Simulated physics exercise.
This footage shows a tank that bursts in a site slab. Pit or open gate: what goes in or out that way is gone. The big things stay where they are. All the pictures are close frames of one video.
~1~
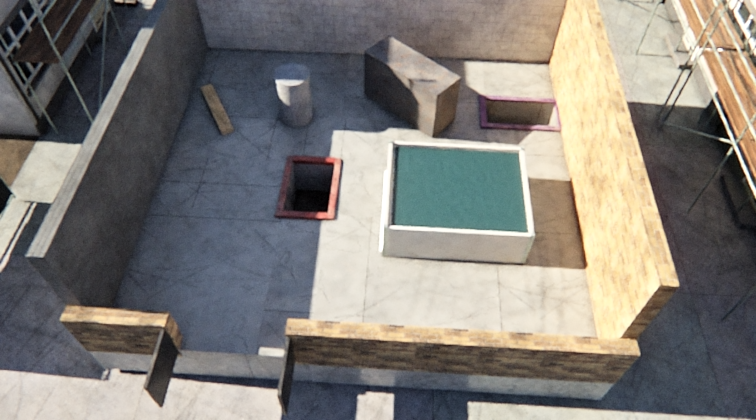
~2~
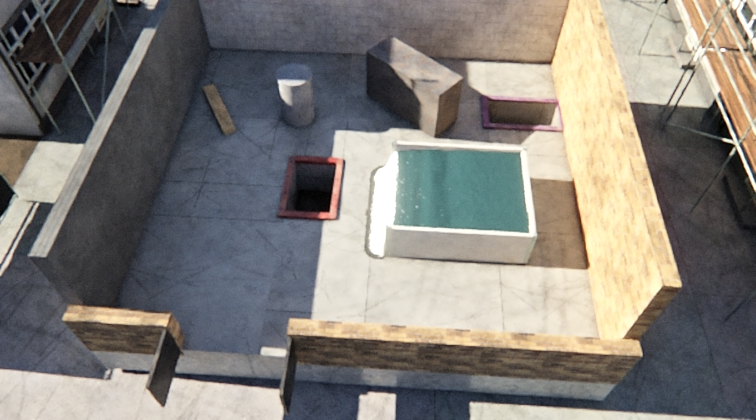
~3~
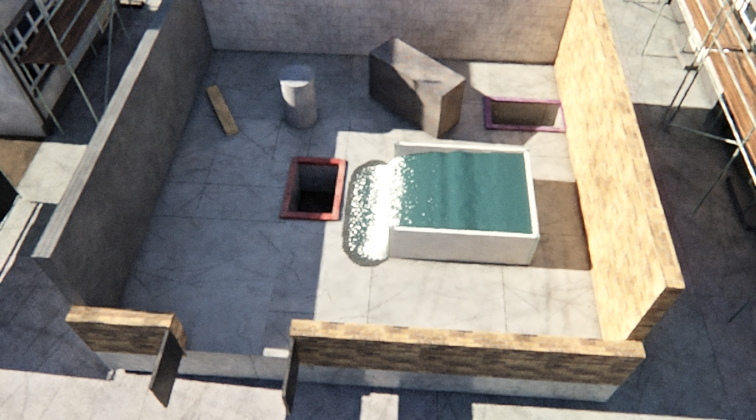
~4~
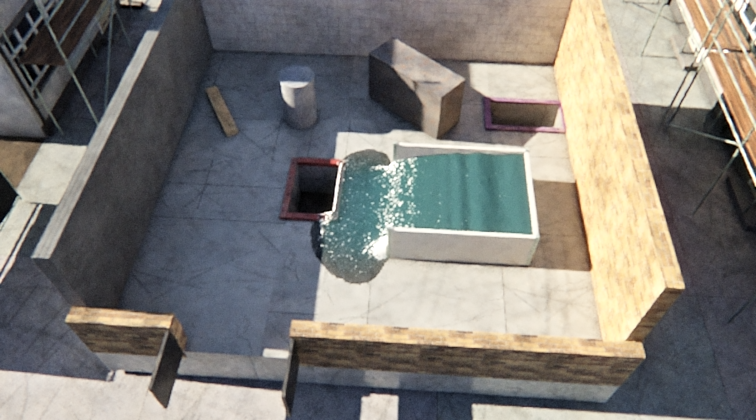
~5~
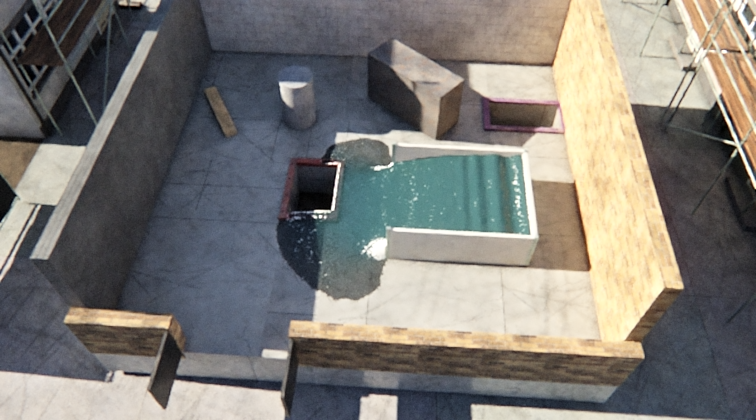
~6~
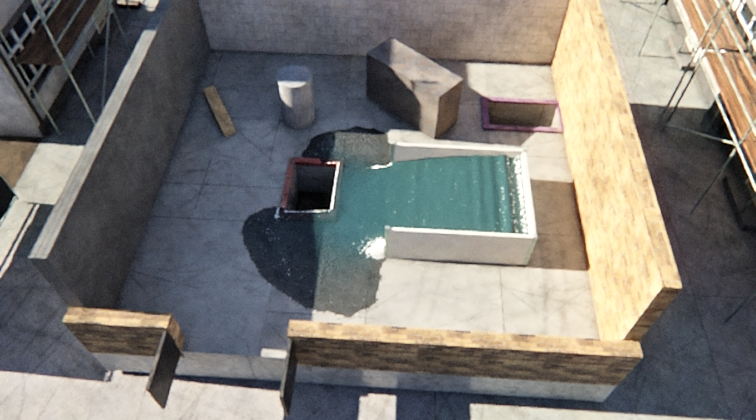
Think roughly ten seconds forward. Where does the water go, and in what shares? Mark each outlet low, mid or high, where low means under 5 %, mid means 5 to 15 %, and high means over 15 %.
Marks - gate: High, red pit: High, purple pit: Low.
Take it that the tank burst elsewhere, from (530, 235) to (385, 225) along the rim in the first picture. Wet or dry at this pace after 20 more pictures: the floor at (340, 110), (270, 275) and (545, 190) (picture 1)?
First spot spared, second spot submerged, third spot submerged.
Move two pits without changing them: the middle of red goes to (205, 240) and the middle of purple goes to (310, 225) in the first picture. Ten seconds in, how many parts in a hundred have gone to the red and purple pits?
For red, 4 in a hundred; for purple, 35 in a hundred.
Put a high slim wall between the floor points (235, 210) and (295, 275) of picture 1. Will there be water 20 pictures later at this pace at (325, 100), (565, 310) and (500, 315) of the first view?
In the order given, the spots are swamped, spared and spared.
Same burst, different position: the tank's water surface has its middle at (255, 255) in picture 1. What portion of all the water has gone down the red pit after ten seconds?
The red pit takes 2 per cent.
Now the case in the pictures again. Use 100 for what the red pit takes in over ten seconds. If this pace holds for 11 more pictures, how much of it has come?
Close to 65 %.
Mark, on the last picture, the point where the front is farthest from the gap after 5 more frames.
Close to (129, 272), I think.
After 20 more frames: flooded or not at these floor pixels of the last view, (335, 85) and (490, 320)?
First spot swamped; second spot spared.
A moment on, water covers 25 % of the floor; the gate 0 %, the red pit 15 %, the purple pit 0 %.
Next, water covers 35 % of the floor; the gate 1 %, the red pit 26 %, the purple pit 0 %.
Then, water covers 40 % of the floor; the gate 4 %, the red pit 35 %, the purple pit 0 %.
Later, water covers 55 % of the floor; the gate 11 %, the red pit 39 %, the purple pit 0 %.
In the end, water covers 65 % of the floor; the gate 18 %, the red pit 40 %, the purple pit 0 %.
